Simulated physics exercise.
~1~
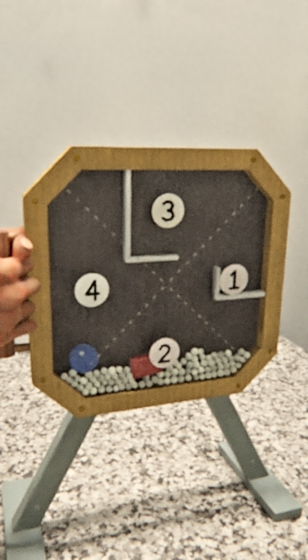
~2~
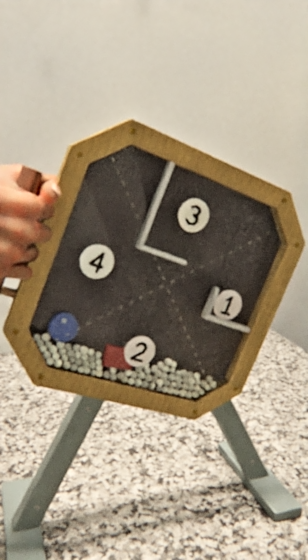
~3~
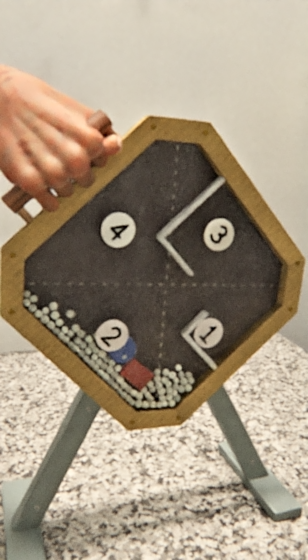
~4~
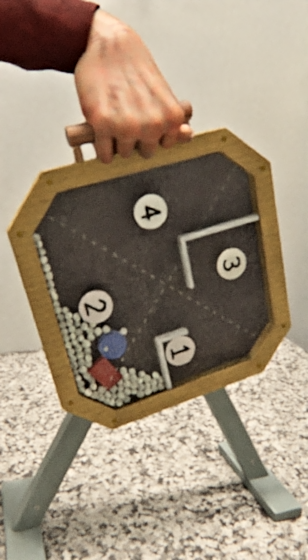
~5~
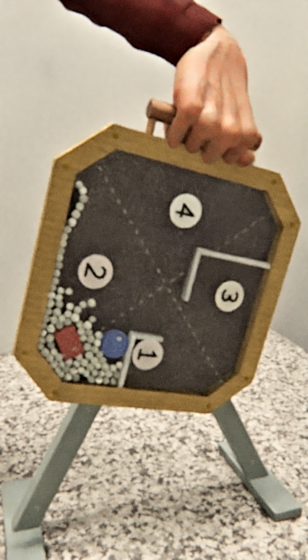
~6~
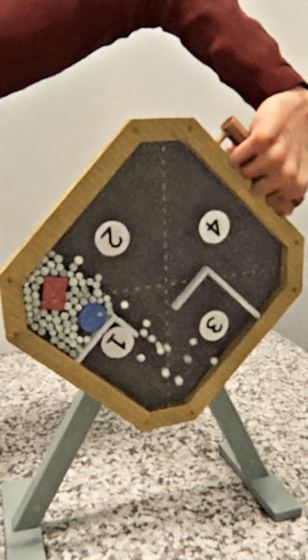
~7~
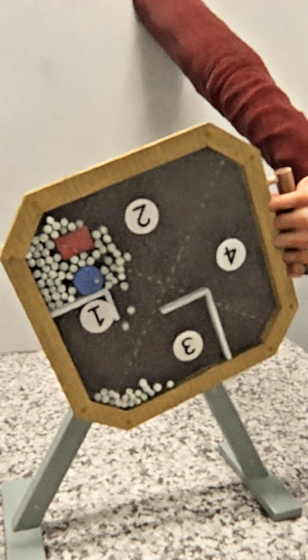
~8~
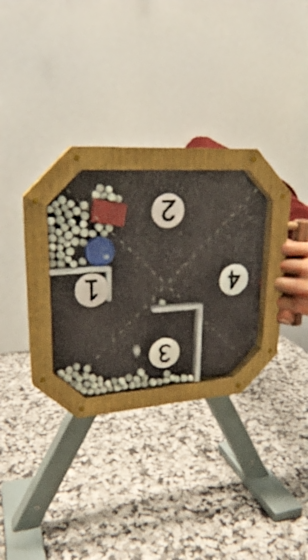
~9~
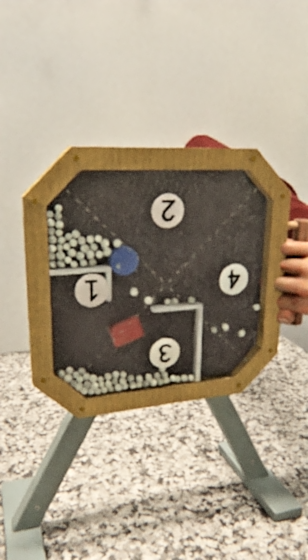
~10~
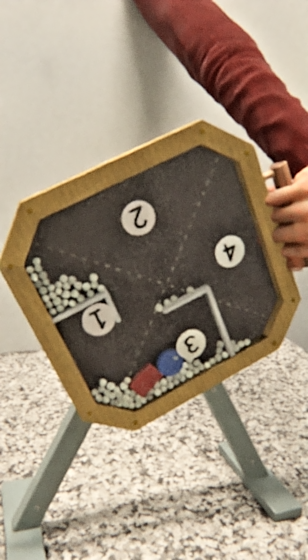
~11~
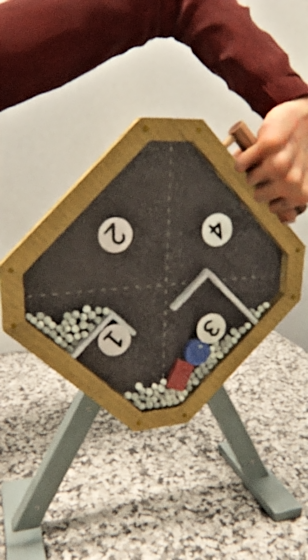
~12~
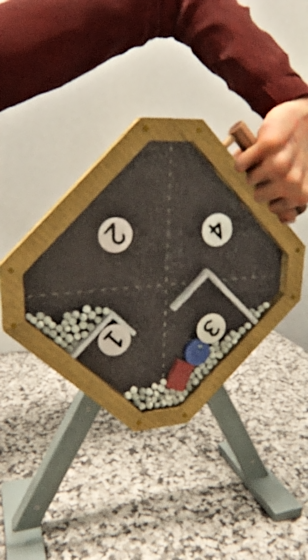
The video shows a hand turning an upright octagonal case of pale beads clockwise until it is upside down, then partway back, as a red block and blue disc tumble from a shelf and settle among beads at the lower right, with other beads left on the shelf.
